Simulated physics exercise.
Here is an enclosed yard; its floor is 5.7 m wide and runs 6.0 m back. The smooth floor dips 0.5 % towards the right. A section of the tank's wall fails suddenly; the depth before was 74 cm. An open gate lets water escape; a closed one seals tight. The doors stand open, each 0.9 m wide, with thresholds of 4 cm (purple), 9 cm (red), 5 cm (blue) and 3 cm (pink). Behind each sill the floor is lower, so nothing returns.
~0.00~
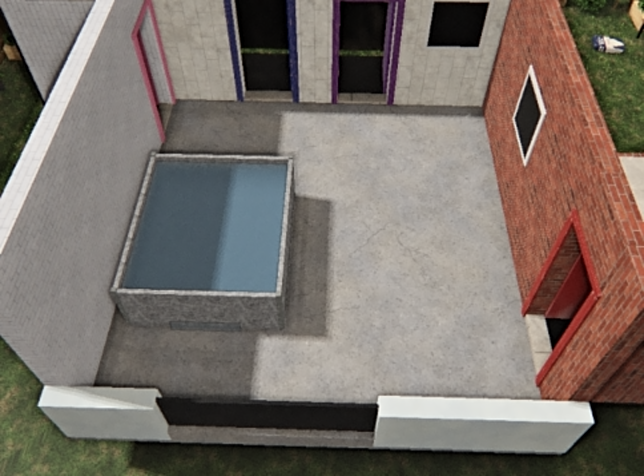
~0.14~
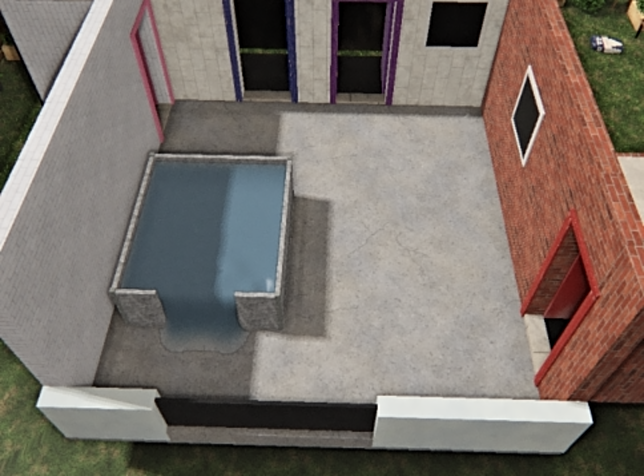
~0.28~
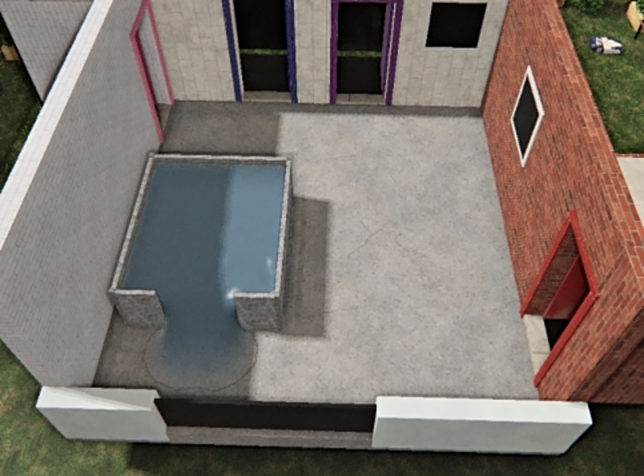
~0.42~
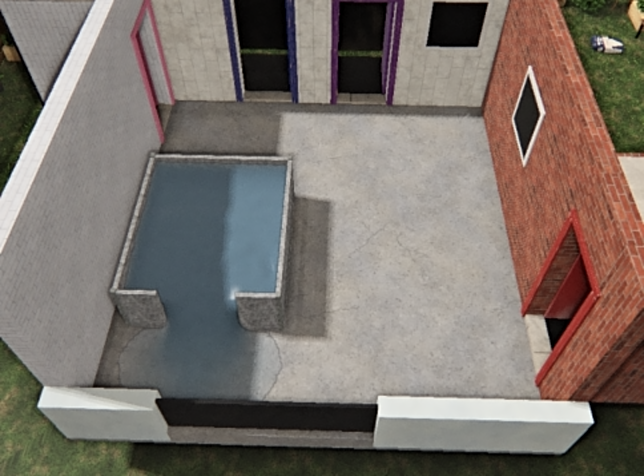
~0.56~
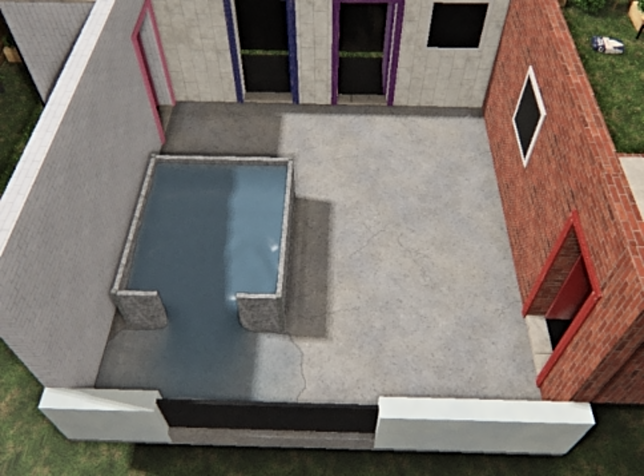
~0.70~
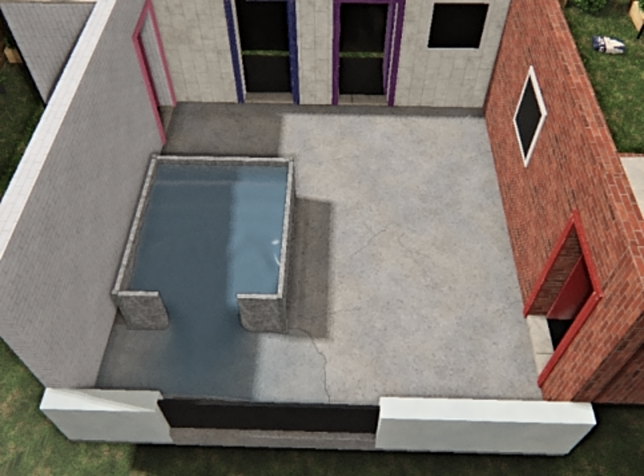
Water sits still in a raised stone tank in a walled yard, then pours through a gap that opens in the tank's near wall and spreads across the grey floor toward the front and the right.
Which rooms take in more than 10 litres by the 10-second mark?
The water let in: At the purple door it goes over the limit; at the red door it exceeds the limit; at the blue door it exceeds the limit; at the pink door it passes the limit.
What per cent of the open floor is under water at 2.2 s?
About 35 per cent.
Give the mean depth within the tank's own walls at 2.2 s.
Roughly 46 cm on average.
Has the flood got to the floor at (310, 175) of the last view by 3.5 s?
It is still dry.
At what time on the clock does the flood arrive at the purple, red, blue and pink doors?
Purple 4.0 s, red 2.0 s, blue 3.4 s, pink 2.4 s.
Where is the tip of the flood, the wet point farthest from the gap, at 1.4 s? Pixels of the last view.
Around (485, 424).
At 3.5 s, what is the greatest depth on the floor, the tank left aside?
Up to some 35 cm.
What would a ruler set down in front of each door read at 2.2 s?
In cm: Purple 0, red 18, blue 0, pink 0.
After 1.4 s water covers 20 % of the floor and is deepest (61 cm) near (89, 412); purple door not reached, red door not reached, blue door not reached, pink door not reached.
After 2.2 s water covers 35 % of the floor and is deepest (51 cm) near (191, 415); purple door not reached, red door 18 cm at the sill, 6 L in, blue door not reached, pink door not reached.
After 3.5 s water covers 55 % of the floor and is deepest (35 cm) near (205, 416); purple door not reached, red door 24 cm at the sill, 94 L in, blue door 4 cm at the sill, 0 L in, pink door 4 cm at the sill, 1 L in.
After 6.0 s water covers 85 % of the floor and is deepest (25 cm) near (104, 413); purple door 8 cm at the sill, 2 L in, red door 19 cm at the sill, 239 L in, blue door 6 cm at the sill, 7 L in, pink door 6 cm at the sill, 24 L in.
After 10.0 s water covers 100 % of the floor and is deepest (17 cm) near (205, 416); purple door 9 cm at the sill, 66 L in, red door 13 cm at the sill, 329 L in, blue door 11 cm at the sill, 21 L in, pink door 5 cm at the sill, 50 L in.
